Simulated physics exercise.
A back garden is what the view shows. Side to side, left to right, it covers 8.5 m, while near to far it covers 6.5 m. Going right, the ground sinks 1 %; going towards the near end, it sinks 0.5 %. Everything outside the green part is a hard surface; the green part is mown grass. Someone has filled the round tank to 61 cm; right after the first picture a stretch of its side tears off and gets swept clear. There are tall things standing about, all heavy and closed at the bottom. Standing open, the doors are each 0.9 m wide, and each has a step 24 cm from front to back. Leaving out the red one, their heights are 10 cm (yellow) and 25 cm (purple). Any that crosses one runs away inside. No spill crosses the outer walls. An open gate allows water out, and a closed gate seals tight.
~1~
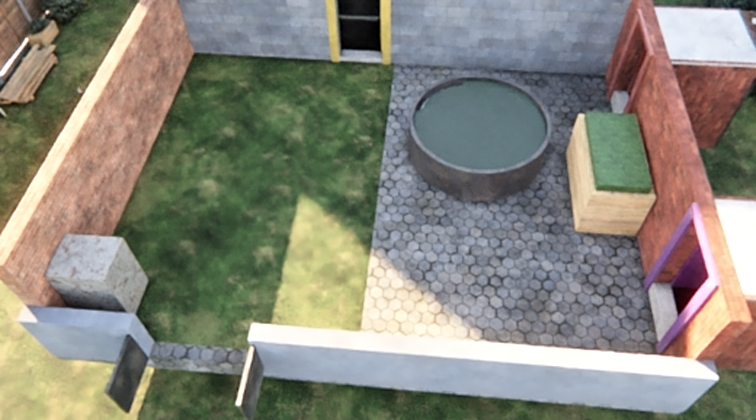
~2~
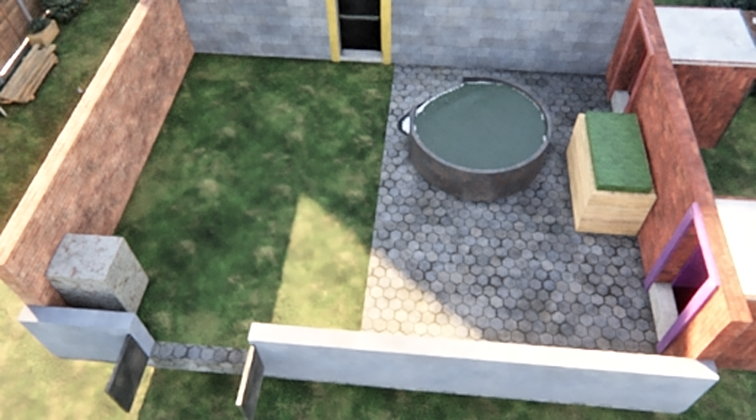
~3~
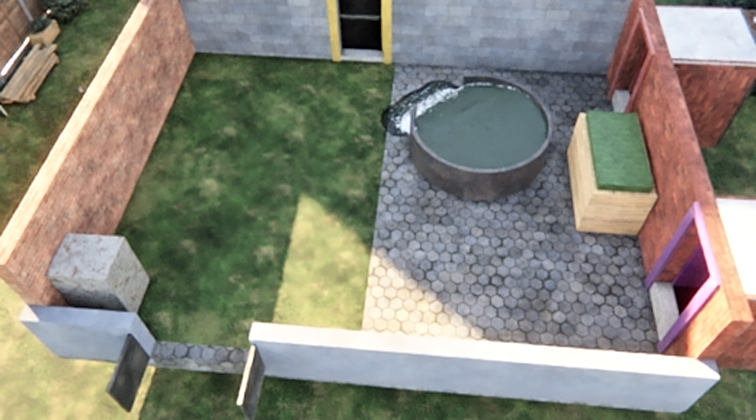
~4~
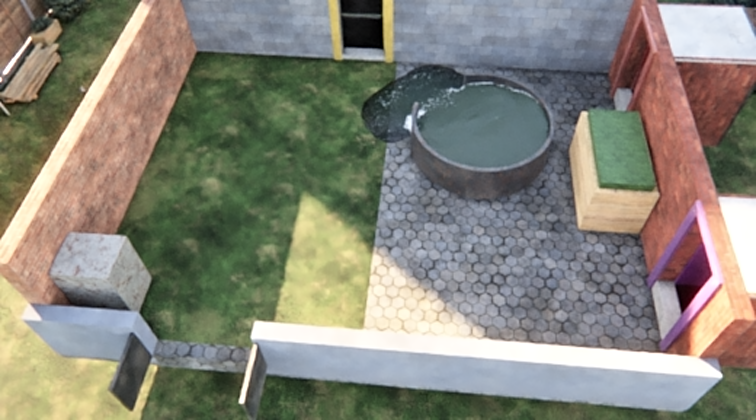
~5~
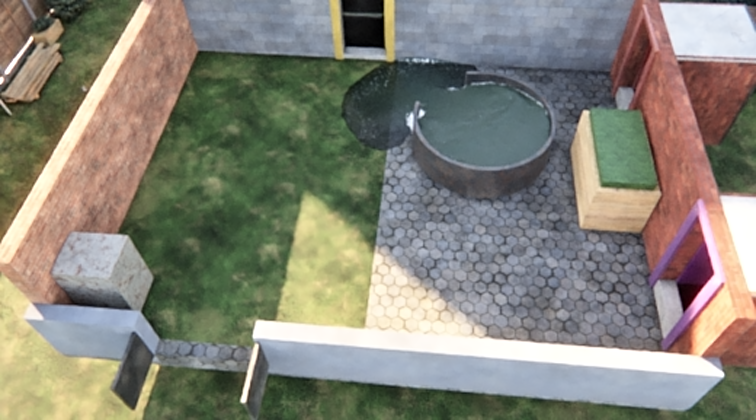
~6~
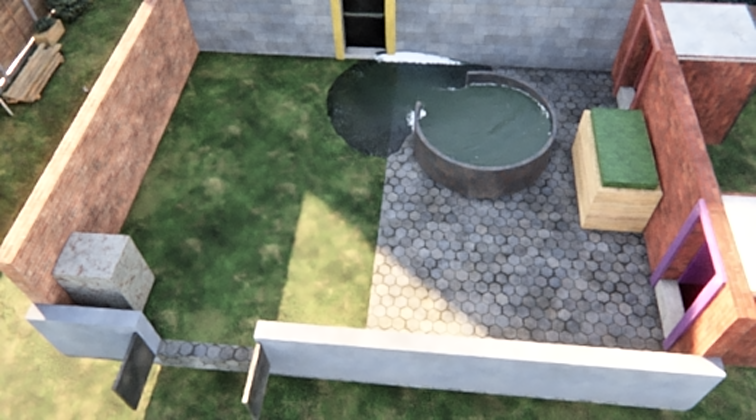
In a walled back garden, a round tank full of water stands still on grey paving beside a lawn. A piece of its far side breaks away, and water pours through the gap onto the ground. The dark pool widens over paving and grass until it reaches the yellow door.
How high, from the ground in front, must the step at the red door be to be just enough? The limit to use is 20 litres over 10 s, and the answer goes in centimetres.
About 6 cm.
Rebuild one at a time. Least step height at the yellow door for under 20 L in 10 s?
I'd raise yellow to close to 20 cm.
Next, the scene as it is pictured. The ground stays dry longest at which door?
Door: Purple.
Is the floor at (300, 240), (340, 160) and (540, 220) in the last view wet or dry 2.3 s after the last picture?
Untouched; soaked; untouched.
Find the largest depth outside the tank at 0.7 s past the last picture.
36 cm.
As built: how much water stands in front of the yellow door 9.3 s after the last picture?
A ruler would read roughly 6.5 cm.
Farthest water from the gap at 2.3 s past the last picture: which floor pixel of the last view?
The farthest wet point sits near (200, 51).
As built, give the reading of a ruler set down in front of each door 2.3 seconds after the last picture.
In cm - yellow: 18, purple: 0, red: 0.
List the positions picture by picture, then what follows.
In the first frame, the round tank at (479, 124) is whole and still, 61 cm deep; the red door at (630, 75) is dry.
In the second frame, the front is at a hidden place, 0.3 m from the gap on the far side; 0.3 m2 of floor is wet, 61 cm left at the back.
In the third frame, water pours out on the far side and has run 0.7 m, to (431, 84); about 9 cm deep outside, 61 cm at the back.
In the fourth frame, water pours out on the far side and has run 1.2 m, to (418, 70); about 7 cm deep outside, 61 cm at the back.
In the fifth frame, the gap is on the far side, the front 1.7 m out at (394, 60); the back of the round tank holds 61 cm.
In the sixth frame, water pours out on the far side and has run 2.1 m, to (366, 59); about 5 cm deep outside, 61 cm at the back; 2.8 m in a straight line remain to the red door at (636, 71).
Then, 0.7 s after the last picture water covers 15 % of the floor, deepest (36 cm) near (413, 61); it has not reached the red door.
Then, 2.3 s after the last picture water covers 35 % of the floor, deepest (22 cm) near (412, 67); it has not reached the red door.
Then, 9.3 s after the last picture water covers 80 % of the floor, deepest (8 cm) near (613, 135); 8 cm at the red door, 0 litres in over its 27 cm step.
At the red door as built, the water peaked near 9 cm, 3.3 s after the last picture.
With a step of 5 cm, 32 litres would have come in within the 10 s; with 7 cm, 6 litres. So under 20 litres takes about 6 cm.
